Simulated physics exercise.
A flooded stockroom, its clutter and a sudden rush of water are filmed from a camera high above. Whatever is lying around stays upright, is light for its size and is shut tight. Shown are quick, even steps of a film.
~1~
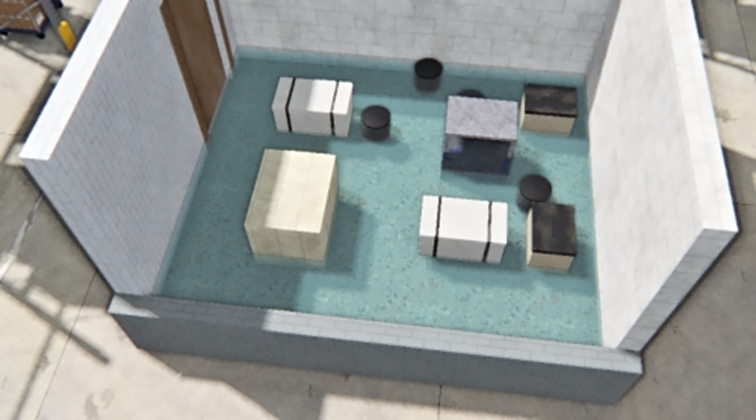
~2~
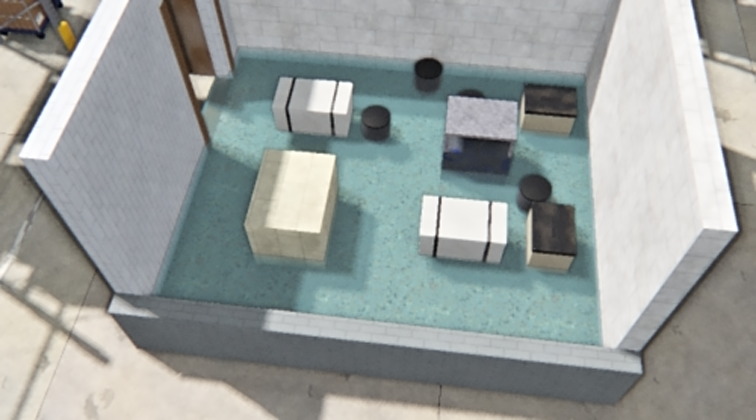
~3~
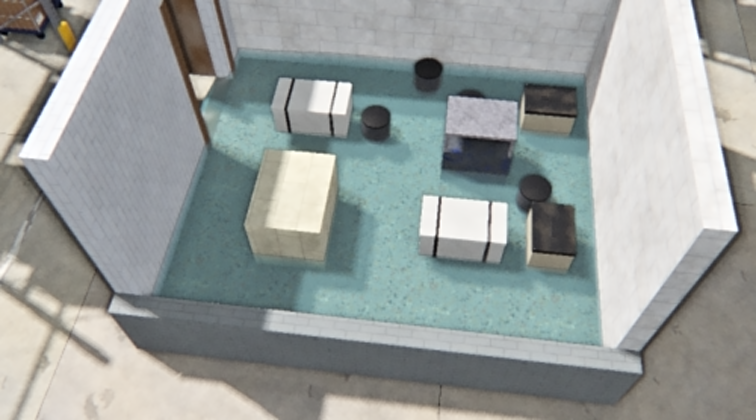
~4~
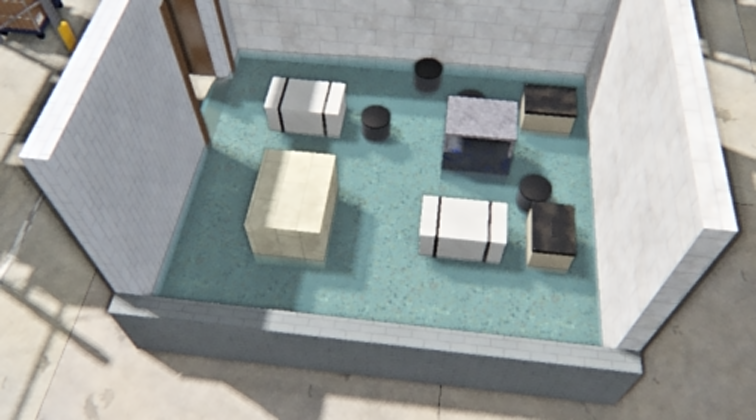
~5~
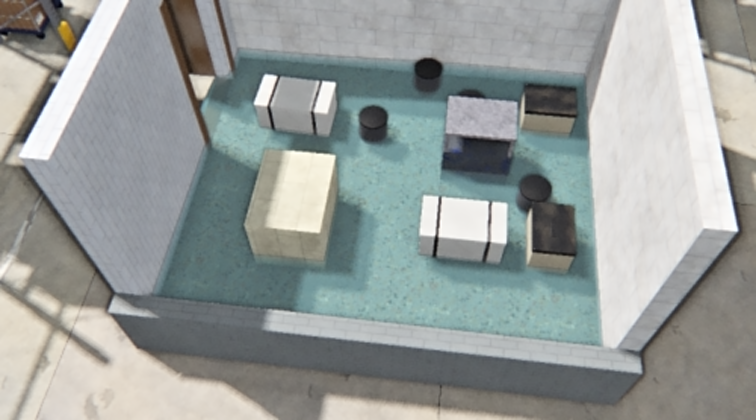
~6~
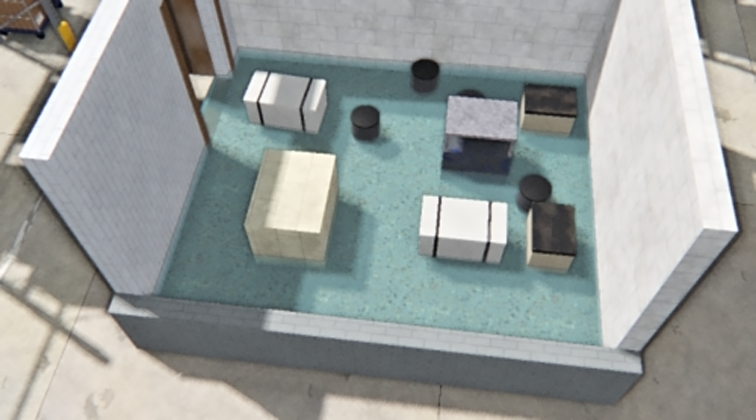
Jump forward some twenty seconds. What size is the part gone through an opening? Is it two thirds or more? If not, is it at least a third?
No, but at least a third.
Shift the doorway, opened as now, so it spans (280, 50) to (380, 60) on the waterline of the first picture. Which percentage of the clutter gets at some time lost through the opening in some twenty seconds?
Estimate: Close to 60 per cent.
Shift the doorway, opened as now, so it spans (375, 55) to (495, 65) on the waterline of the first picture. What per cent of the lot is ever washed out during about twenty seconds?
I reckon close to 80 per cent.
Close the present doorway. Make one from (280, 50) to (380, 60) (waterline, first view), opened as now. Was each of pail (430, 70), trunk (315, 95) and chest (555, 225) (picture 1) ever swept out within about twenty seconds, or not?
First escapes, second escapes, third never leaves.
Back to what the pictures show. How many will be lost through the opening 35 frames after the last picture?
Tally: 3.
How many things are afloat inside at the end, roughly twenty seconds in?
I make it 2.
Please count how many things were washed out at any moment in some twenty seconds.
I make it 4 in total.
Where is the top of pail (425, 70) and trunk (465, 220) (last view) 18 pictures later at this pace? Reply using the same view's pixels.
Estimated: (295, 57); (415, 195).
A moment on, 1 of 8 are out; 7 afloat.
Next, 2 of 8 are out; 6 afloat.
Later, 3 of 8 are out; 5 afloat.
In the end, 4 of 8 are out; 2 afloat.
